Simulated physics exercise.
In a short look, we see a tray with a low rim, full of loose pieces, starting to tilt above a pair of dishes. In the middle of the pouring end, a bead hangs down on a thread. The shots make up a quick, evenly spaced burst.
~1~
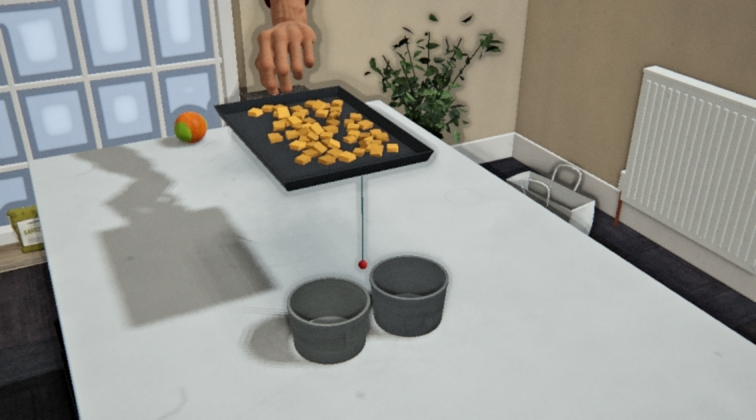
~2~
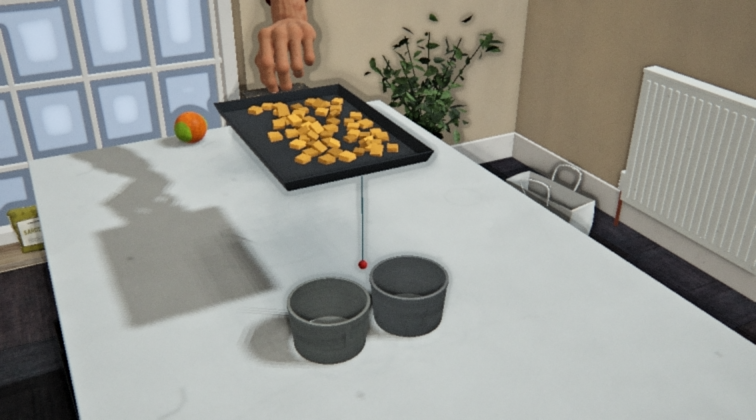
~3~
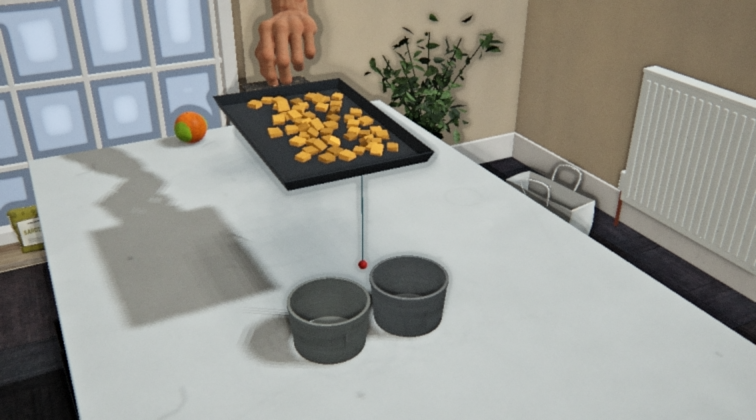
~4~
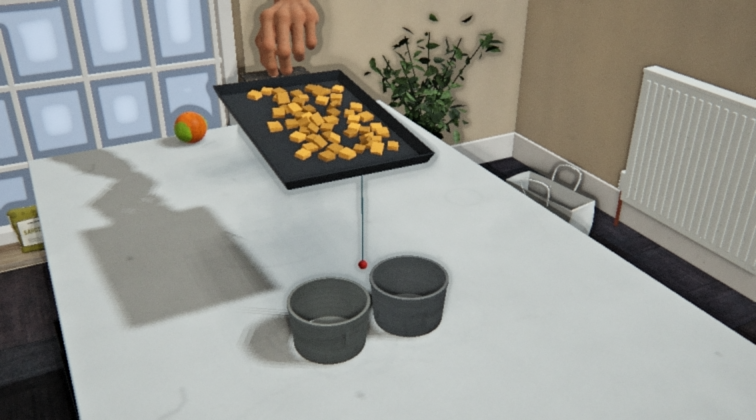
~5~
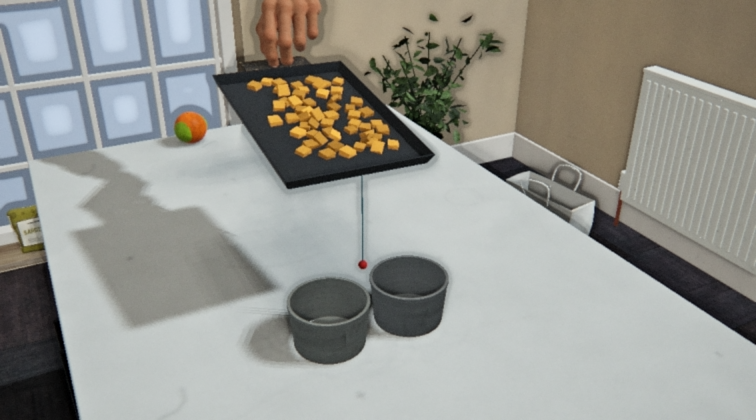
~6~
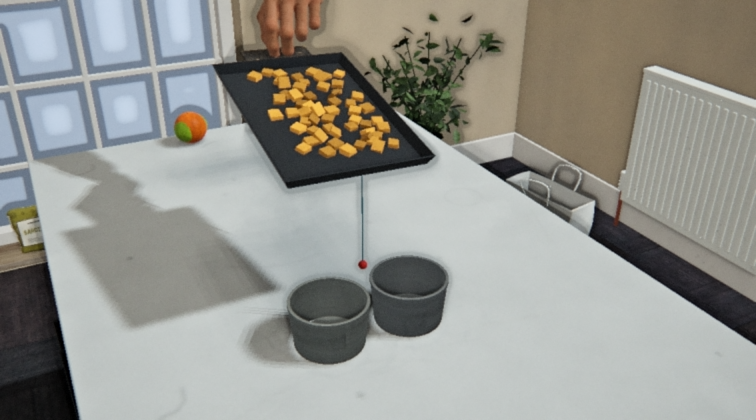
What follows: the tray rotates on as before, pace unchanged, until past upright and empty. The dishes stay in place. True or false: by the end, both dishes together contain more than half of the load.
True.
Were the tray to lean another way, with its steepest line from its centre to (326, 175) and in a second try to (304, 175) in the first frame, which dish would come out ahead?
First left, then the left one.
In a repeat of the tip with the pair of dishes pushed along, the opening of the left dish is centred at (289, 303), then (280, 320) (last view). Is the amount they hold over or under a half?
In turn: Less than half; below a half.
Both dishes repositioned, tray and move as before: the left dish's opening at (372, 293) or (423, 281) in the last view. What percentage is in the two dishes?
Roughly 80% the first time and 80% the second time.
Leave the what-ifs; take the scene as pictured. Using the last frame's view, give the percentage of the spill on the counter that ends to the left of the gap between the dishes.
About 10 percent of the spill.
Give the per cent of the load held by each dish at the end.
For the left dish some 10 %, for the right dish some 60 %.
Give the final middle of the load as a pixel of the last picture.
Close to (419, 316), more or less.
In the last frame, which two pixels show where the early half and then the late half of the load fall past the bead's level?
First roughly (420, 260), then roughly (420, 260).
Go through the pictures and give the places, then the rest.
Corners of the pouring end (287, 179) and (427, 150), level; middle of the load (316, 130), small crackers; left dish (346, 339); right dish (428, 313); bead on its thread (363, 265), in the first frame.
Corners of the pouring end (288, 179) and (427, 150), level; middle of the load (316, 129), in the second frame.
Corners of the pouring end (288, 179) and (428, 150), tipped barely, lowest at the right corner; middle of the load (316, 125), in the third frame.
Corners of the pouring end (288, 178) and (428, 151), tipped a little, lowest at the right corner; middle of the load (317, 120), in the fourth frame.
Corners of the pouring end (289, 178) and (428, 152), tipped a little, lowest at the right corner; middle of the load (317, 115), in the fifth frame.
Corners of the pouring end (289, 178) and (429, 154), tipped a little, lowest at the right corner; middle of the load (318, 110); left dish (346, 339); right dish (428, 313), in the sixth frame.
Just after the last frame, tray tipped steeply; every one on the tray.
A moment on, tray tipped right over; the larger part on the tray; about a tenth in the right dish; about a tenth outside both; about a tenth in the air.
Further on, tray tipped past a quarter turn; about a tenth in the left dish; roughly two thirds in the right dish; roughly a third outside both.
When it is over, tray tipped past a quarter turn; about a tenth in the left dish; roughly two thirds in the right dish; roughly a third outside both.
